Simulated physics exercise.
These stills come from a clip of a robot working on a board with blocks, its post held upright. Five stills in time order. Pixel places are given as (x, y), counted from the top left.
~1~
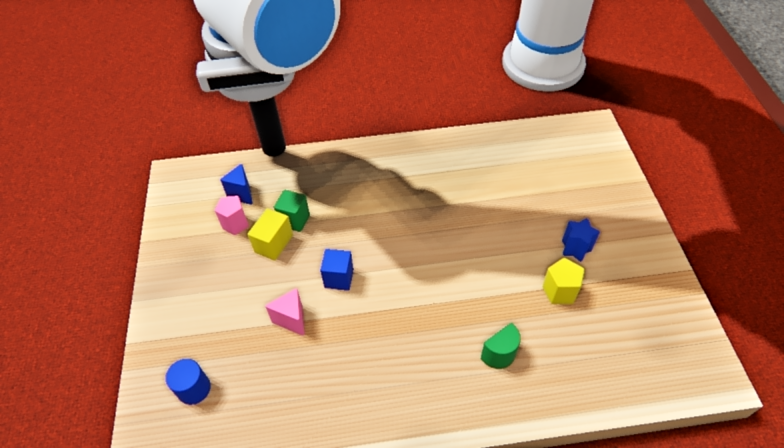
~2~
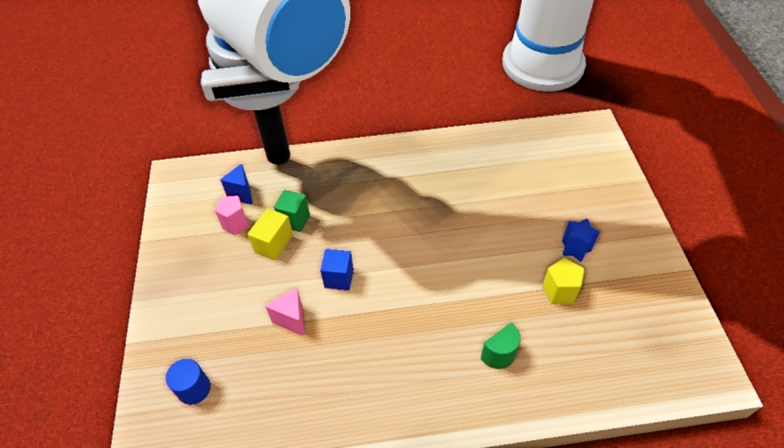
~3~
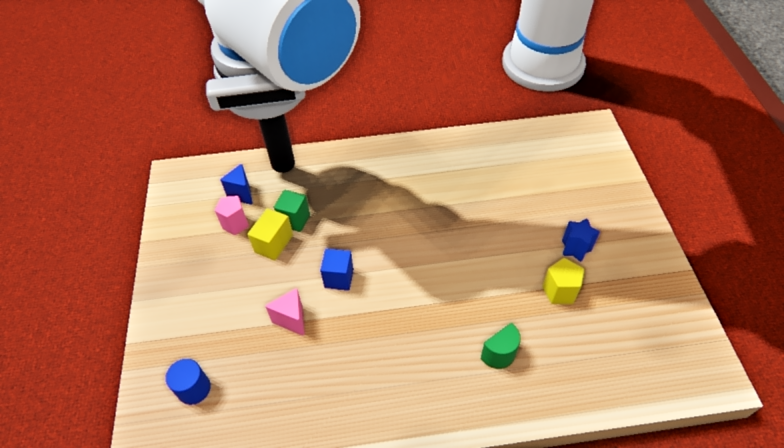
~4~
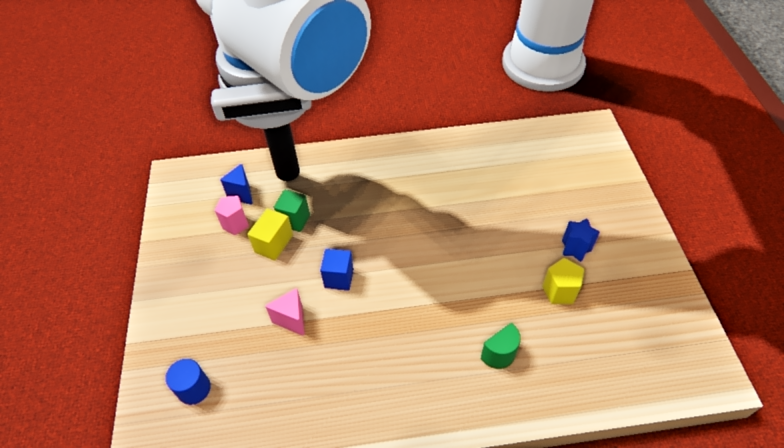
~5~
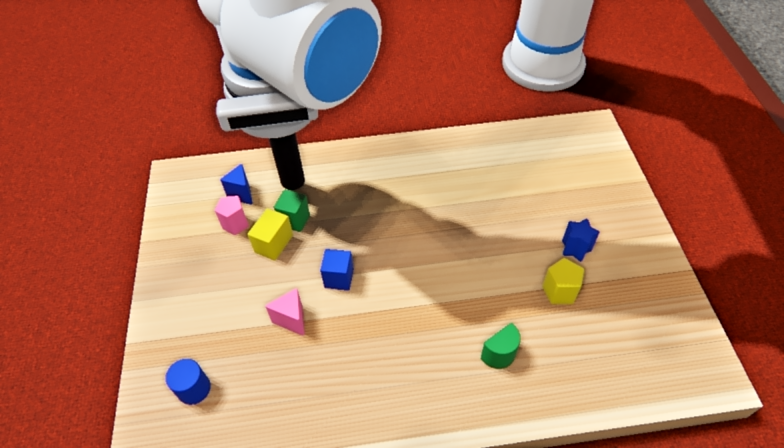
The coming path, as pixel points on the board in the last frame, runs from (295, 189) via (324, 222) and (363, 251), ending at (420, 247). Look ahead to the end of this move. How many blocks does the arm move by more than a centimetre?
It's going to be one.
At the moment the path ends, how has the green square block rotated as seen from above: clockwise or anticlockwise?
It is turned clockwise.
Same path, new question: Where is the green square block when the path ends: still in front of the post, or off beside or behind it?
I believe the green square block loses its place ahead of the post and slips off.
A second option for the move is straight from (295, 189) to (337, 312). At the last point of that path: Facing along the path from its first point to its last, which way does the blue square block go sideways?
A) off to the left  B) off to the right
The correct letter is A.
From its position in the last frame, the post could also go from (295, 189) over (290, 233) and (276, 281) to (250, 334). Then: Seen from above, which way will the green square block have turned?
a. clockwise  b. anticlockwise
I choose b.
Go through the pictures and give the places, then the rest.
The first frame shows post's lower end at (274, 148); yellow rectangular block at (268, 225); green square block at (290, 201); blue square block at (336, 260).
The second frame shows post at (279, 156); blocks still.
The third frame shows post at (283, 164); blocks still.
The fourth frame shows post at (288, 172); blocks still.
The fifth frame shows post at (293, 181); yellow rectangular block at (268, 225); green square block at (290, 201); blue square block at (336, 260).
What follows on the original path. One third of the way, post at (323, 215); yellow rectangular block at (265, 228), turned 15° clockwise; green square block at (292, 211), turned 30° clockwise.
Two thirds of the way, post at (364, 244); yellow rectangular block at (265, 228), turned 15° clockwise; green square block at (292, 211), turned 30° clockwise.
At the end, post at (420, 240); yellow rectangular block at (265, 228), turned 15° clockwise; green square block at (292, 211), turned 30° clockwise; blue square block still.
